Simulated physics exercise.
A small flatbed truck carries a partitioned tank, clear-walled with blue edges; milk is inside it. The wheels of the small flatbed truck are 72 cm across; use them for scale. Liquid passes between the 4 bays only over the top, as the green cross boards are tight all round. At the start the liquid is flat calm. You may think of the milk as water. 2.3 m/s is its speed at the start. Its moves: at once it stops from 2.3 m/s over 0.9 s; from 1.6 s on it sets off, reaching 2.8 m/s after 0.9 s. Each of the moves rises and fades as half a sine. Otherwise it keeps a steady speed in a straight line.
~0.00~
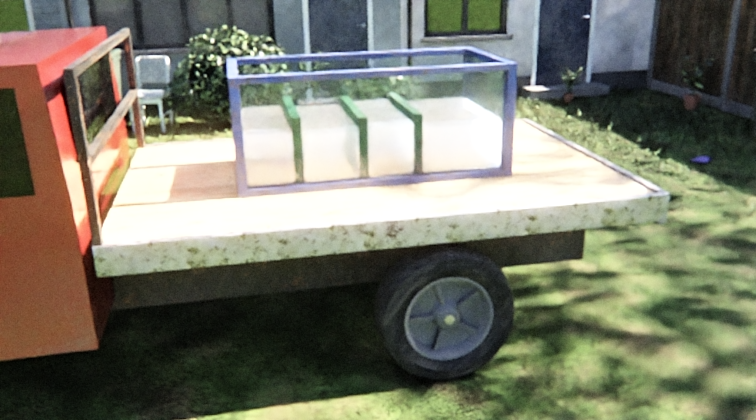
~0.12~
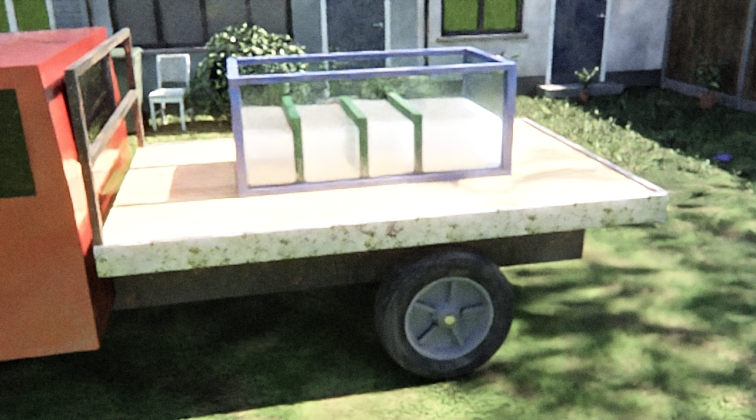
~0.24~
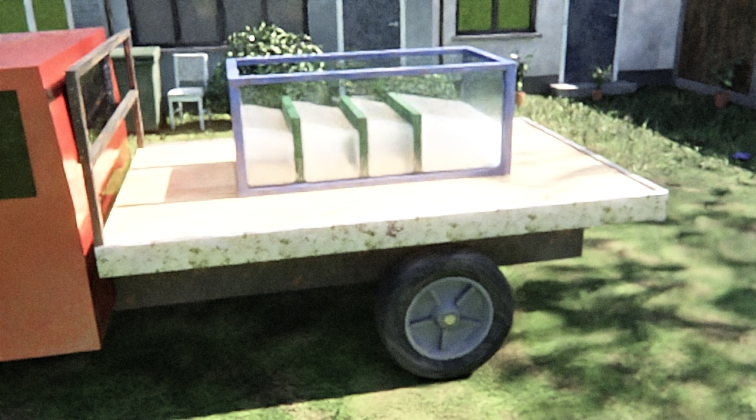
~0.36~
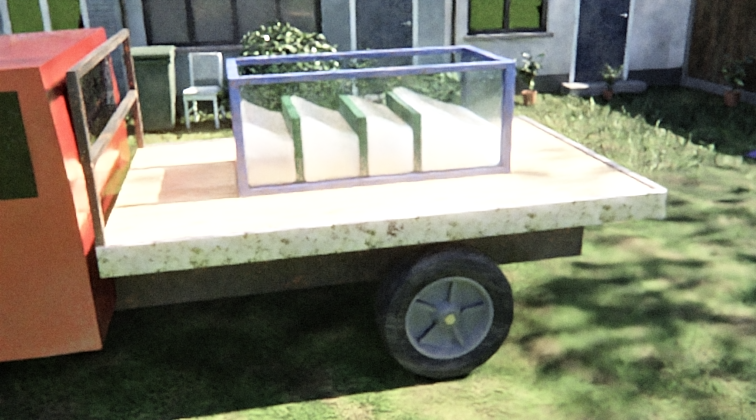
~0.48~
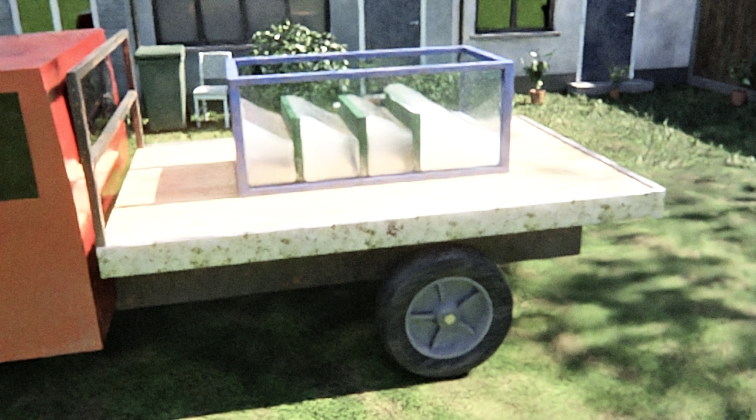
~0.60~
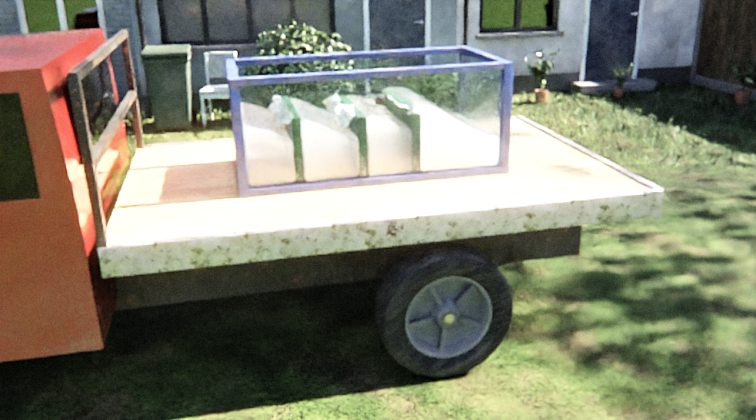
In a grassy yard beside a house, an orange flatbed truck carries a clear, blue-edged tank of milk split by green dividers; the background shifts rightward as the level milk tilts, rising in slanted peaks against the dividers.
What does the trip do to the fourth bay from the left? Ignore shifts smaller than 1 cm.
Most likely it breaks even.
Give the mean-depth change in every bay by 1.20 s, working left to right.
In cm: 1 up, 1 up, 3 up, 3 down.
After 1.20 s left to right it is 30, 30, 32, 26 cm deep.
After 2.10 s left to right it is 29, 29, 31, 28 cm deep.
After 3.00 s left to right it is 29, 28, 30, 29 cm deep.
After 5.49 s left to right it is 29, 28, 30, 29 cm deep.
